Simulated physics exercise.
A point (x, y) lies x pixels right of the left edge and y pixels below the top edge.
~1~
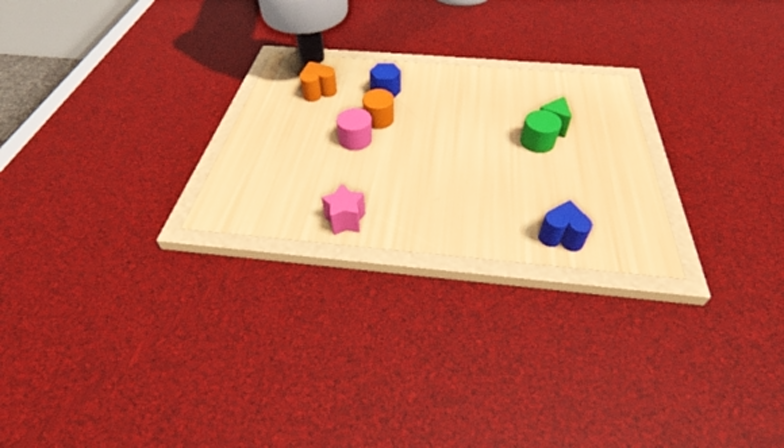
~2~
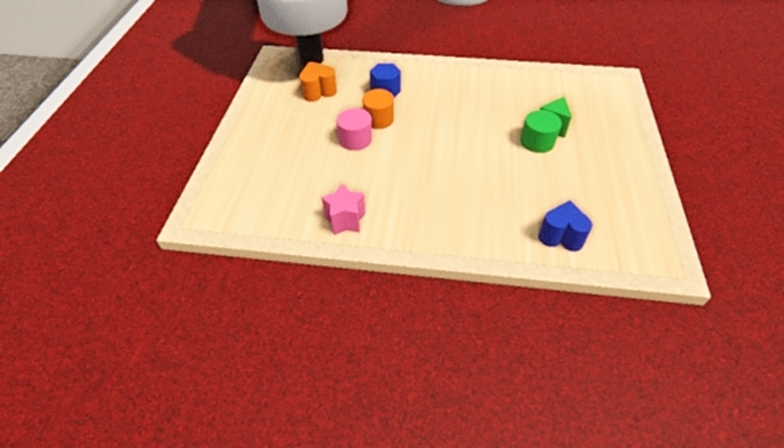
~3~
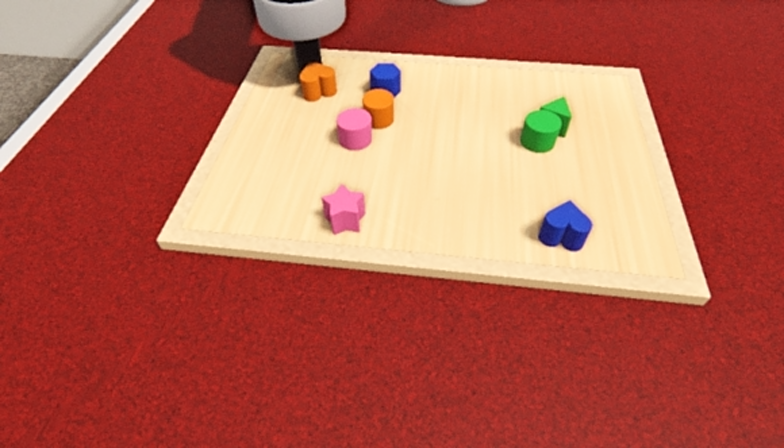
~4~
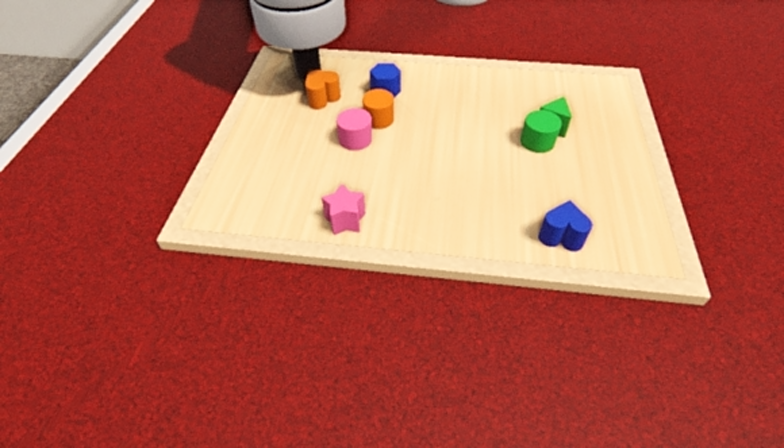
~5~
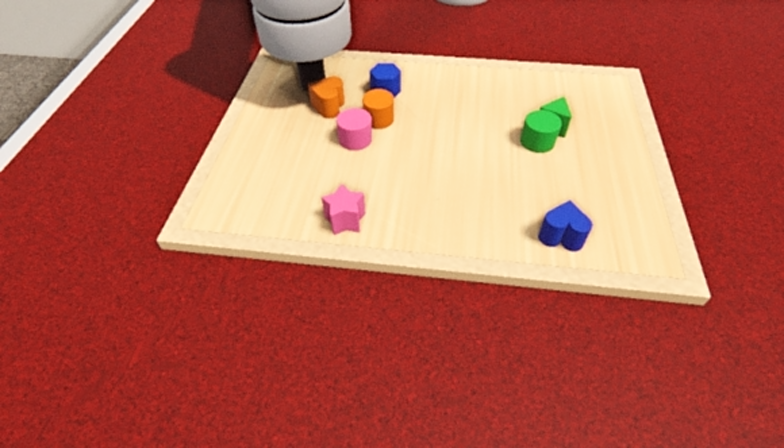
On a pale wooden board over a red surface, colored blocks sit in small groups, with a dark rod under a gray cylinder at the upper left. After barely moving, the rod shifts toward the viewer and pushes the orange heart block slightly forward and right, turning it, while the other blocks stay put.
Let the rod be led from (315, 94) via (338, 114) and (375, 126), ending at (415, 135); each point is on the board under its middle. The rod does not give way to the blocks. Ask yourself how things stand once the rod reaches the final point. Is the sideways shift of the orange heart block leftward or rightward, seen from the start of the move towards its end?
Side: Right.
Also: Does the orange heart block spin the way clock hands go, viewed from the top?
Yes, that is how it ends up.
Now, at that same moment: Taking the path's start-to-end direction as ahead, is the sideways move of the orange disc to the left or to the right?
It's pushed left.
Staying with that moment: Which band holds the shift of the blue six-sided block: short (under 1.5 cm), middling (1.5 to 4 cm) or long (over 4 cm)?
Below 1.5 cm.
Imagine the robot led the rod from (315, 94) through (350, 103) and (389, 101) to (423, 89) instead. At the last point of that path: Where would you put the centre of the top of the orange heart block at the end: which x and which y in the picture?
Its top face will be centred at roughly (347, 99).
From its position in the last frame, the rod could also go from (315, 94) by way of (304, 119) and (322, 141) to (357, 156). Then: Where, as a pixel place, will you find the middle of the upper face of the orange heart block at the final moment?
I'd expect the centre of its top face to be at (334, 99).
On the path given first. One third of the way, rod (338, 104); orange heart block (357, 105), turned 20° anticlockwise; pink disc (363, 128); orange disc (386, 100).
Two thirds of the way, rod (375, 116); orange heart block (394, 118), turned 15° anticlockwise; pink disc (370, 134); orange disc (421, 104).
At the end, rod (416, 125); orange heart block (422, 133), turned 30° clockwise; pink disc (370, 134); orange disc (442, 104); blue six-sided block unmoved.
